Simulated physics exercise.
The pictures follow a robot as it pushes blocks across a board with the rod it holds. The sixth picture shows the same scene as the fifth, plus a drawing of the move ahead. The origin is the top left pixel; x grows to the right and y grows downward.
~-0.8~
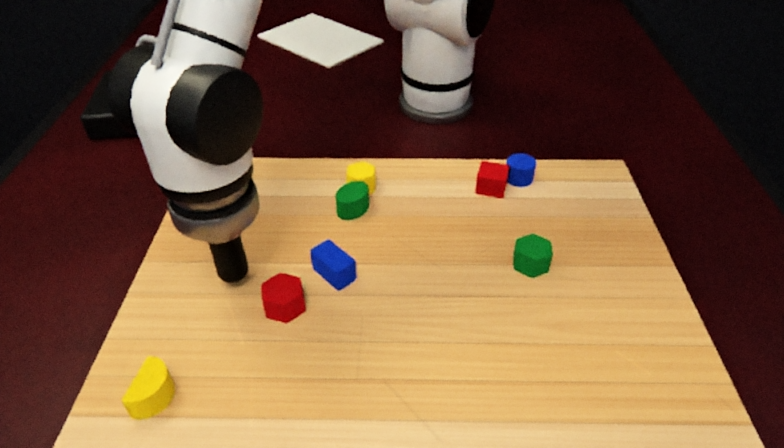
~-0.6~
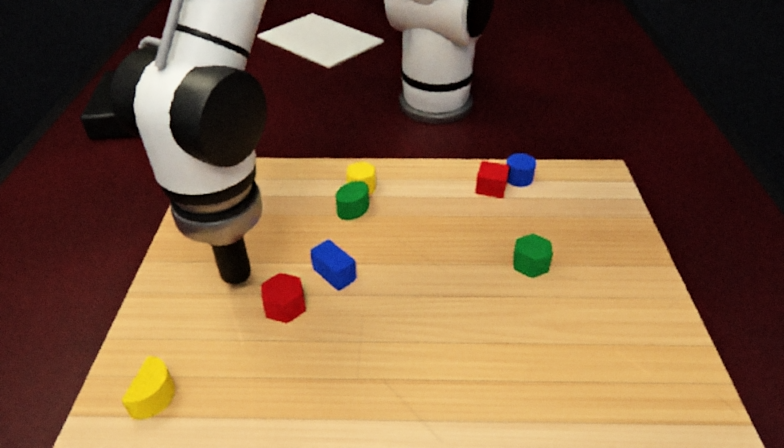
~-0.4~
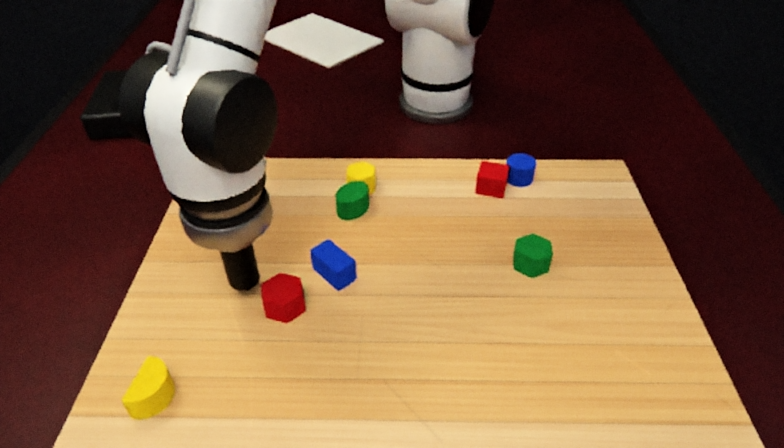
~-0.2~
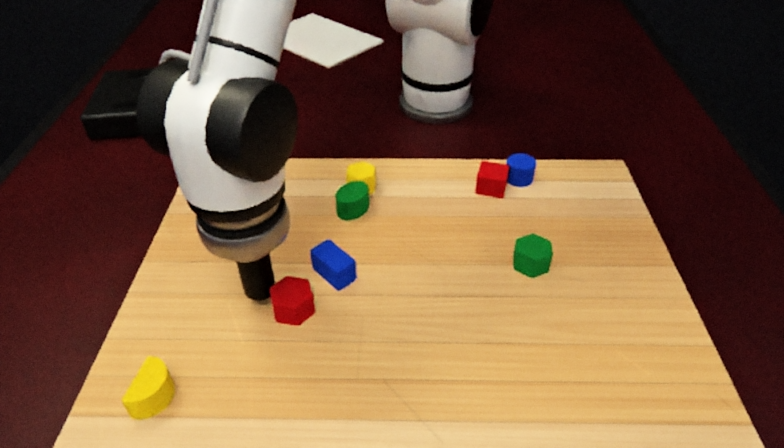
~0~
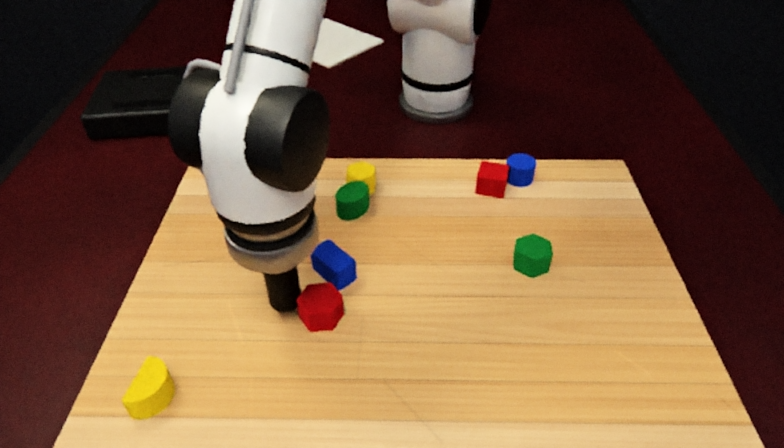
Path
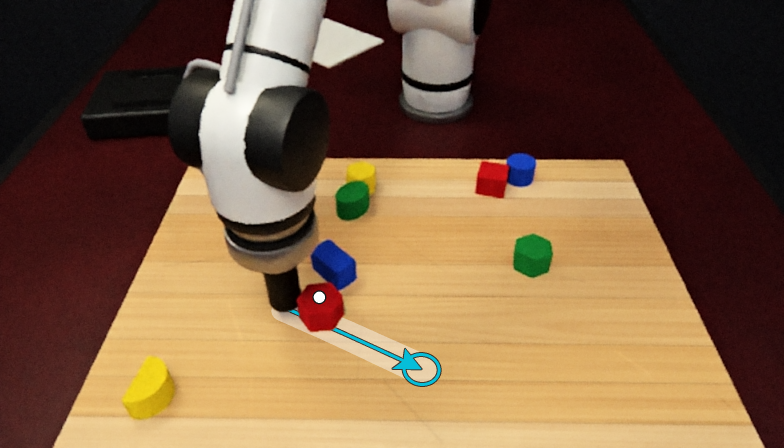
On a wooden board dotted with colored blocks, a white and black robot arm moved its dark rod toward the red hexagon, then pushed it a short way right, just below the blue block.
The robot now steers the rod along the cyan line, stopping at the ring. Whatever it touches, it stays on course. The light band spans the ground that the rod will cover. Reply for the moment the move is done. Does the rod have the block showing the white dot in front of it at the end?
I expect not.
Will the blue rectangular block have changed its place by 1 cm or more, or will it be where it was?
The blue rectangular block will stay where it stands.
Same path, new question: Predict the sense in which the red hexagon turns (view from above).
It twists anticlockwise.
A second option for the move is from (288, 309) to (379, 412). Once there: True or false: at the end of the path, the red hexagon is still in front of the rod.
This is false.
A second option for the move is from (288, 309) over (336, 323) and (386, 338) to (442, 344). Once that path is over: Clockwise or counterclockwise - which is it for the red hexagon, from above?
It spins against the clock.
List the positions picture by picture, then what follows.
The first frame shows tip of the rod at (234, 273), middles of tops, red hexagon at (282, 288), blue rectangular block at (333, 255).
The second frame shows rod at (236, 275), nothing pushed.
The third frame shows rod at (245, 281), nothing pushed.
The fourth frame shows rod at (261, 290), red hexagon at (291, 291).
The fifth frame shows rod at (286, 301), red hexagon at (319, 297), blue rectangular block at (333, 255).
The line goes from (288, 309) directly to (422, 369); the dot is on the red hexagon.
What follows on the original path. One third of the way, rod at (329, 320); red hexagon at (365, 304), turned 40° anticlockwise.
Two thirds of the way, rod at (374, 340); red hexagon at (396, 305), turned 80° anticlockwise.
At the end, rod at (422, 361); red hexagon at (397, 305), turned 85° anticlockwise; blue rectangular block unmoved.
